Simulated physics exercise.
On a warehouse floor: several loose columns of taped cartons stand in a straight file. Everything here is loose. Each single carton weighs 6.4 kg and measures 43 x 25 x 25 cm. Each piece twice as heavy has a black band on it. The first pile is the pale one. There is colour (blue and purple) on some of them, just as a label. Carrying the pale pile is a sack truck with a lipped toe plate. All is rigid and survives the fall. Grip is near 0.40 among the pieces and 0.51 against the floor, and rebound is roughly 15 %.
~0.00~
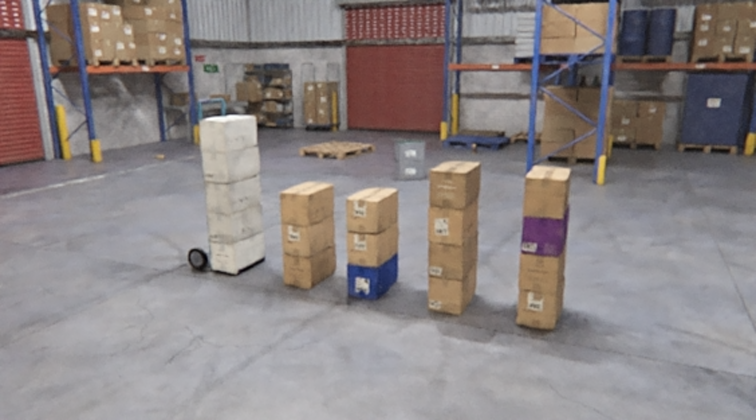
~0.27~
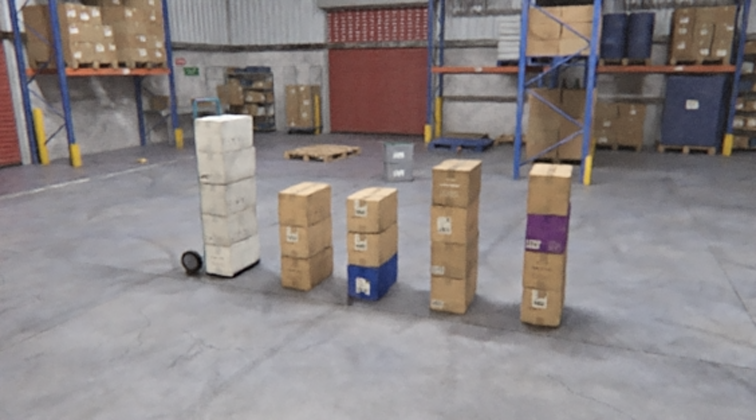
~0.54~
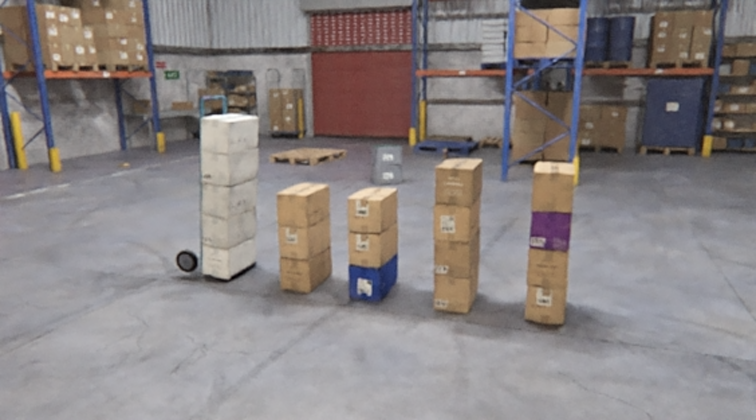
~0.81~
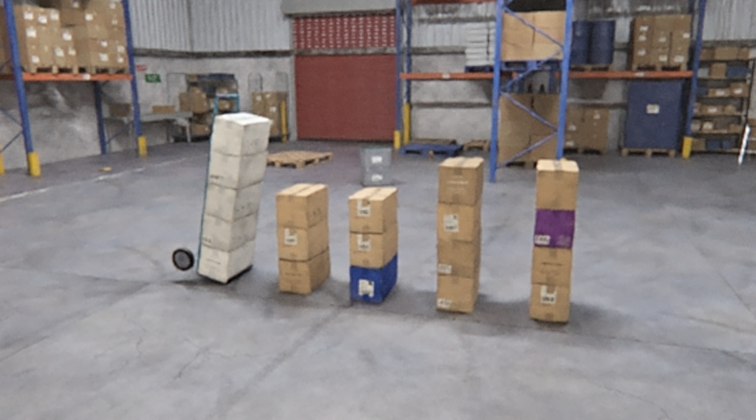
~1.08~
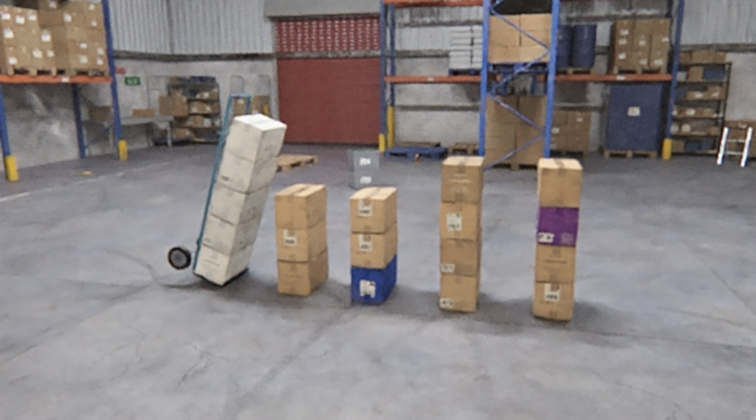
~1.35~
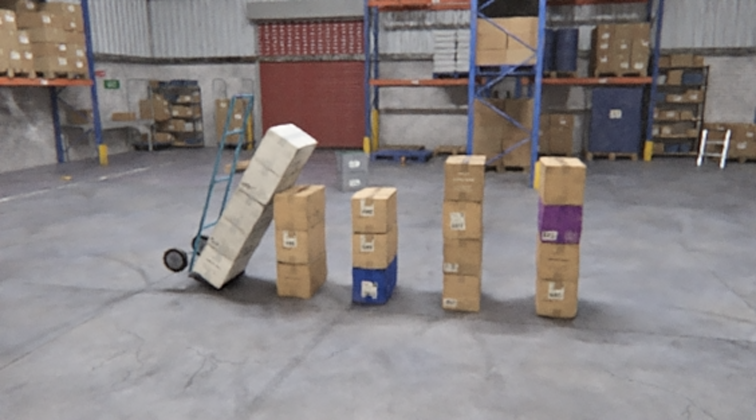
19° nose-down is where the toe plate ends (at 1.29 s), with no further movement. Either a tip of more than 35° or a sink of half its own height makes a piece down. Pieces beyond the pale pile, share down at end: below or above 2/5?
Above 2/5.
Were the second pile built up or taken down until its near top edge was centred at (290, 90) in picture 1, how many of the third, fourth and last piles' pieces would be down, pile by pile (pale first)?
Pile by pile that makes third 3, fourth 3, last 3.
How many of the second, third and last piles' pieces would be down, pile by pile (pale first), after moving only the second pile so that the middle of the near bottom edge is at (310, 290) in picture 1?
Pile tally - second: 0, third: 0, last: 0.
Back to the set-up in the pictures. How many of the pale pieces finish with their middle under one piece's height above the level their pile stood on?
2.
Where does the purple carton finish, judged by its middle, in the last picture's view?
Its middle finishes near pixel (708, 300) of the last picture.
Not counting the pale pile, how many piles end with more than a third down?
4.
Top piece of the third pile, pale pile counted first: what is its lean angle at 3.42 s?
I'd put it close to 40° from upright.
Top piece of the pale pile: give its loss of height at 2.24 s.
40 cm.
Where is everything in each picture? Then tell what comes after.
In the first picture (pixels give the middle of a visible side; the camera moves round a little), truck frame 0° forward; purple carton (541, 237); blue carton (362, 282); none of the others has stirred.
In the second picture, truck frame 1° forward; purple carton (545, 234).
In the third picture, truck frame 5° forward, top of the pale pile leaning 5°; purple carton (550, 231); none of the others has stirred.
In the fourth picture, truck frame (213, 134) 12° forward, top of the pale pile leaning 12°; purple carton (554, 229); none of the others has stirred.
In the fifth picture, truck frame (223, 134) 17° forward, top of the pale pile leaning 19°; purple carton (558, 227); none of the others has stirred.
In the sixth picture, truck frame (225, 134) 19° forward, top of the pale pile leaning 32°; purple carton (562, 224); blue carton (369, 286); none of the others has stirred.
After 2.24 s, 5 of the pale pile down; none of the 14 other cartons down, 6 disturbed; blue carton 13° from how it stood.
After 3.42 s, 5 of the pale pile down; 10 of the 14 other cartons down; blue carton 50° from how it stood; purple carton 30° from how it stood.
In the end (5.1 s), 5 of the pale pile down; 14 of the 14 other cartons down; purple carton on its side; blue carton 50° from how it stood. That is 100 per cent. From the last view, middles, purple carton near (708, 300), blue carton near (395, 271).
